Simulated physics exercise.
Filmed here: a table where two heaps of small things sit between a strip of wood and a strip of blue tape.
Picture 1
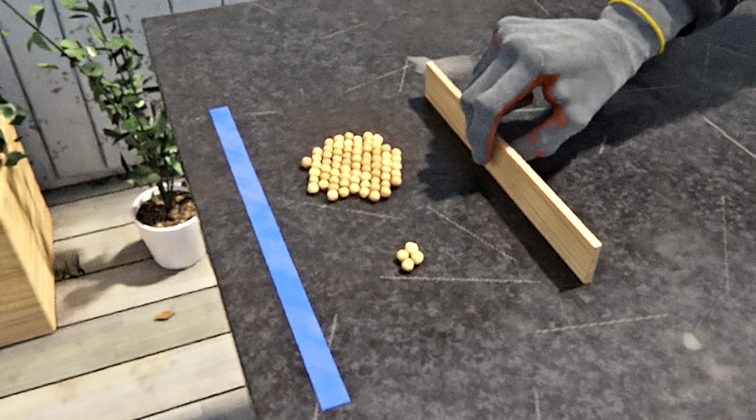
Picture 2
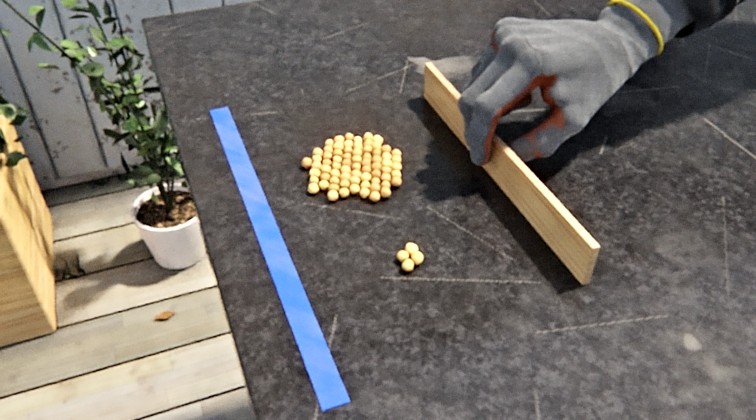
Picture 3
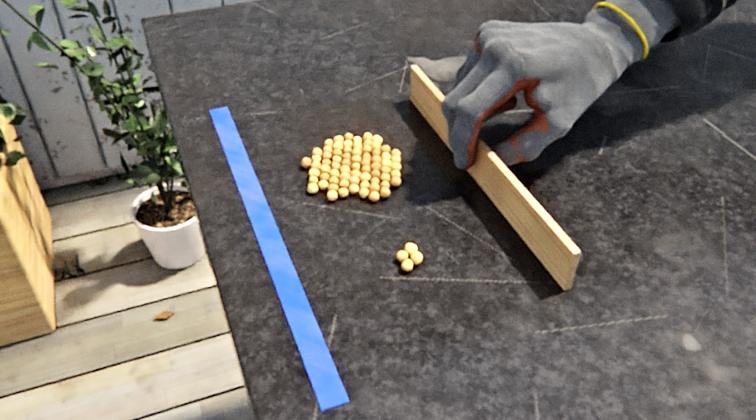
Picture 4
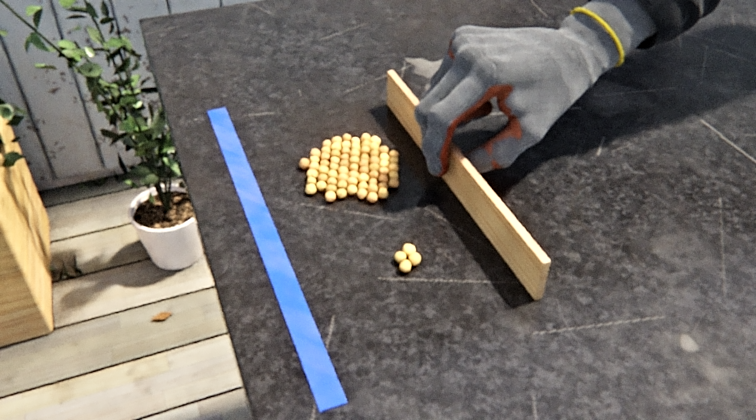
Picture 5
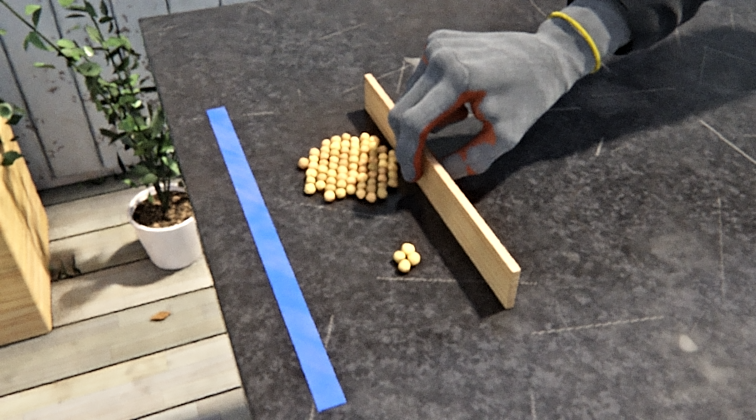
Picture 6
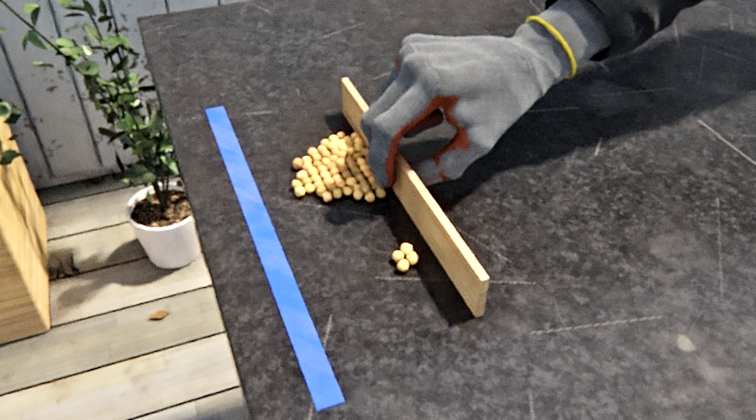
In this clip, a gloved hand slides an upright wooden strip leftward across a dark table toward a blue tape strip, pushing into the larger heap of small round pieces while the smaller heap nearby stays almost still.
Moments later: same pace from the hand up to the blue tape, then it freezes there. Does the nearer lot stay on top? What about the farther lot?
Outcome: Nearer lot: Nothing comes off; farther lot: Some comes off.
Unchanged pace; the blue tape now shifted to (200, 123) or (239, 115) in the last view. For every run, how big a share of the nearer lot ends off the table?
First stop roughly 0 per cent off, second stop 0 per cent.
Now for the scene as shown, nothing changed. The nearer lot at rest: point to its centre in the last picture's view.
Near (263, 296).
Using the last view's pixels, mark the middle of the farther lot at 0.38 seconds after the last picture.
Around (281, 189).
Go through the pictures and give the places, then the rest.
In the first frame, strip of wood (577, 245), at rest; blue tape (223, 119), about two fingers from the edge; edge at (206, 246); nearer lot (403, 256), a few dried chickpeas; farther lot (356, 167), many dried chickpeas.
In the second frame, strip of wood (575, 246); farther lot (356, 168).
In the third frame, strip of wood (557, 251); nearer lot (402, 257).
In the fourth frame, strip of wood (528, 260); farther lot (354, 168).
In the fifth frame, strip of wood (499, 268); nearer lot (399, 257).
In the sixth frame, strip of wood (469, 276); blue tape (219, 119); edge at (201, 246); nearer lot (398, 257); farther lot (343, 169), roughly half pushed along.
Then, 0.38 s later than the last frame, strip of wood still moving, near (322, 179); nearer lot all on the table, its front near (338, 273); farther lot all on the table, its front near (233, 213).
Then, 0.79 s later than the last frame, strip of wood stopped at the blue tape; nearer lot all on the table, its front near (251, 297); farther lot roughly a quarter over the edge.
Then, 1.07 s later than the last frame, strip of wood stopped at the blue tape; nearer lot all on the table, its front near (250, 297); farther lot roughly a third over the edge.
When it is over, strip of wood stopped at the blue tape; nearer lot all on the table, its front near (250, 297); farther lot roughly a third over the edge.
